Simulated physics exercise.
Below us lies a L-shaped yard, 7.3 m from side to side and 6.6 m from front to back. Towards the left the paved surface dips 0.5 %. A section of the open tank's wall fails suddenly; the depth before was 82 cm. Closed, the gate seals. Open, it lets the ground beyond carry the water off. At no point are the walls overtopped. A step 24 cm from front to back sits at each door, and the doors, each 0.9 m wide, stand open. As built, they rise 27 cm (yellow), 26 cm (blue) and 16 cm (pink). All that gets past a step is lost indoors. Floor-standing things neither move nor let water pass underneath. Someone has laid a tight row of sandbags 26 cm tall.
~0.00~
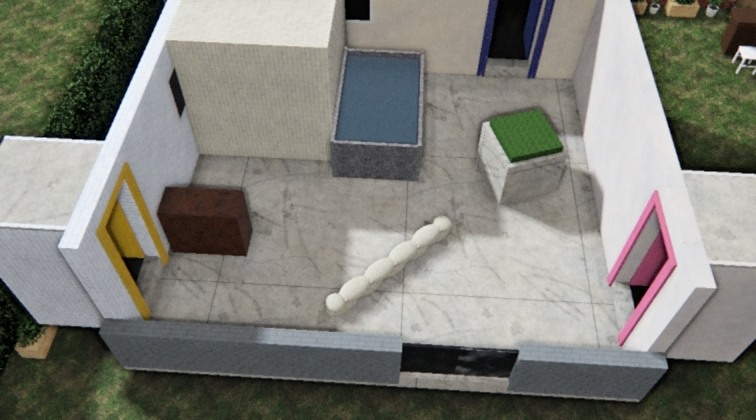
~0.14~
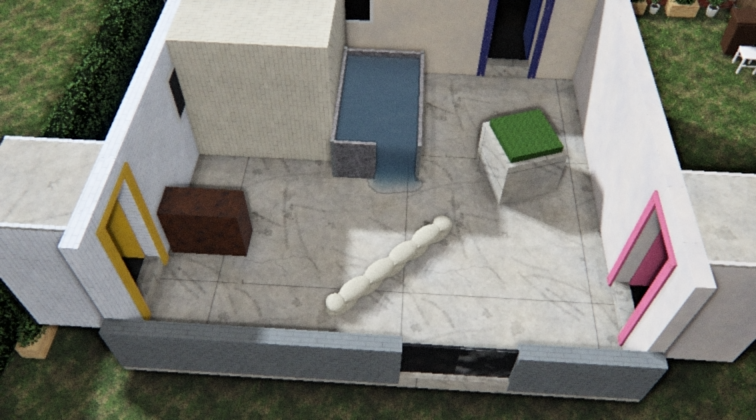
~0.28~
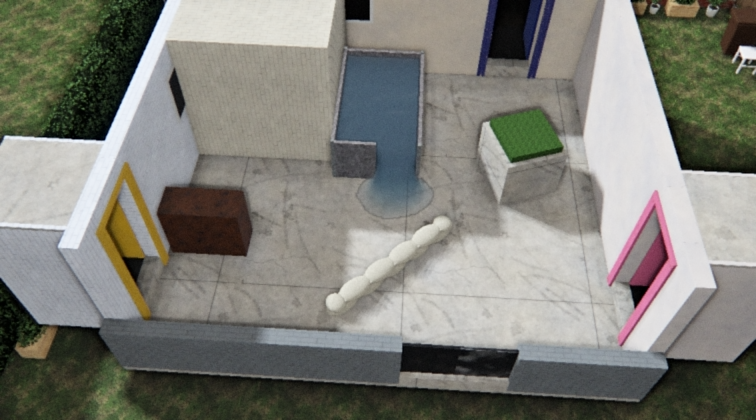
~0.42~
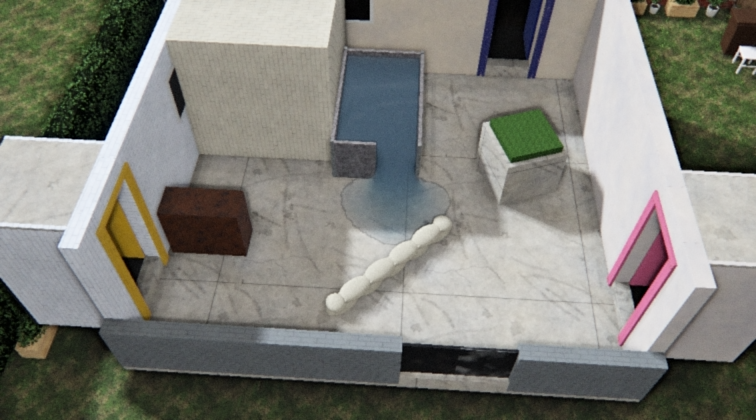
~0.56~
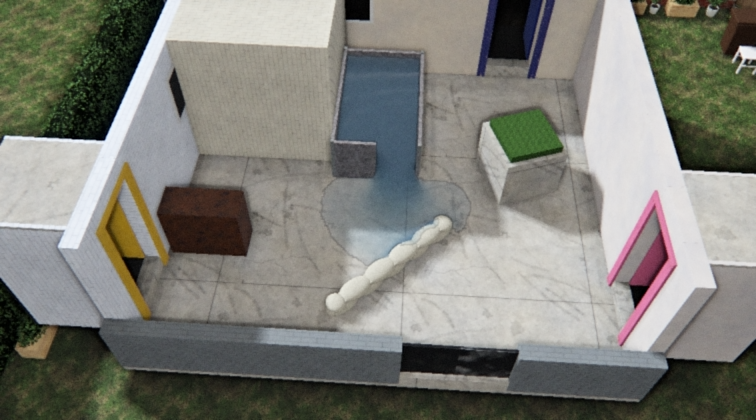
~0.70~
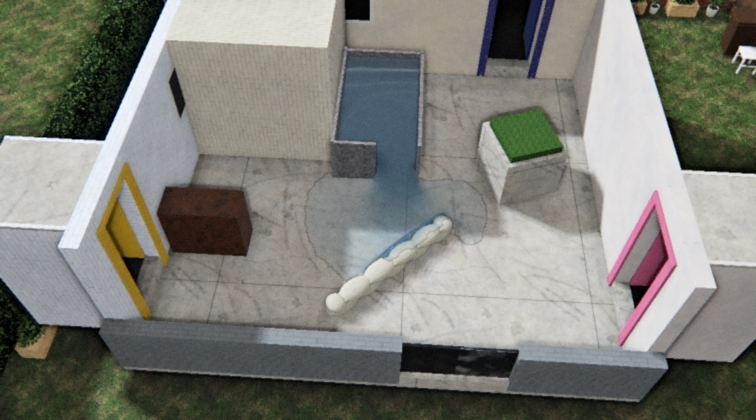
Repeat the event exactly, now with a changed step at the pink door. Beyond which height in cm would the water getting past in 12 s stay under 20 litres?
I would say 5.5 cm.
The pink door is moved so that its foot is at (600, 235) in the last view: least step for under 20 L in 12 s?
About 8.5 cm.
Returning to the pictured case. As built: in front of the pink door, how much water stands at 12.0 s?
Lab note: Depth approx. 7.0 cm.
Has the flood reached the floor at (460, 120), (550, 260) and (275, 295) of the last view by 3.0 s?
Untouched; awash; awash.
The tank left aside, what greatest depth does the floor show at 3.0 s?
Max depth: Around 41 cm.
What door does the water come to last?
Final door: Blue.
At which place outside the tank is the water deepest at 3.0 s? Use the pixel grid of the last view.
At about pixel (140, 346).
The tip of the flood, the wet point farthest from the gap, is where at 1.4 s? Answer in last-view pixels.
The farthest wet point sits near (258, 353) in the last view.
After 1.4 s water covers 25 % of the floor, deepest (42 cm) near (429, 227); it has not reached the pink door.
After 3.0 s water covers 55 % of the floor, deepest (41 cm) near (140, 346); 9 cm at the pink door, 0 litres in over its 16 cm step.
After 12.0 s water covers 95 % of the floor, deepest (14 cm) near (173, 239); 7 cm at the pink door, 0 litres in over its 16 cm step.
At the pink door as built, the water arrived by 2.1 s and peaked near 11 cm at 9.0 s.
With a step of 5 cm, 25 litres would have come in within the 12 s; with 6 cm, 15 litres. So under 20 litres takes about 5.5 cm.
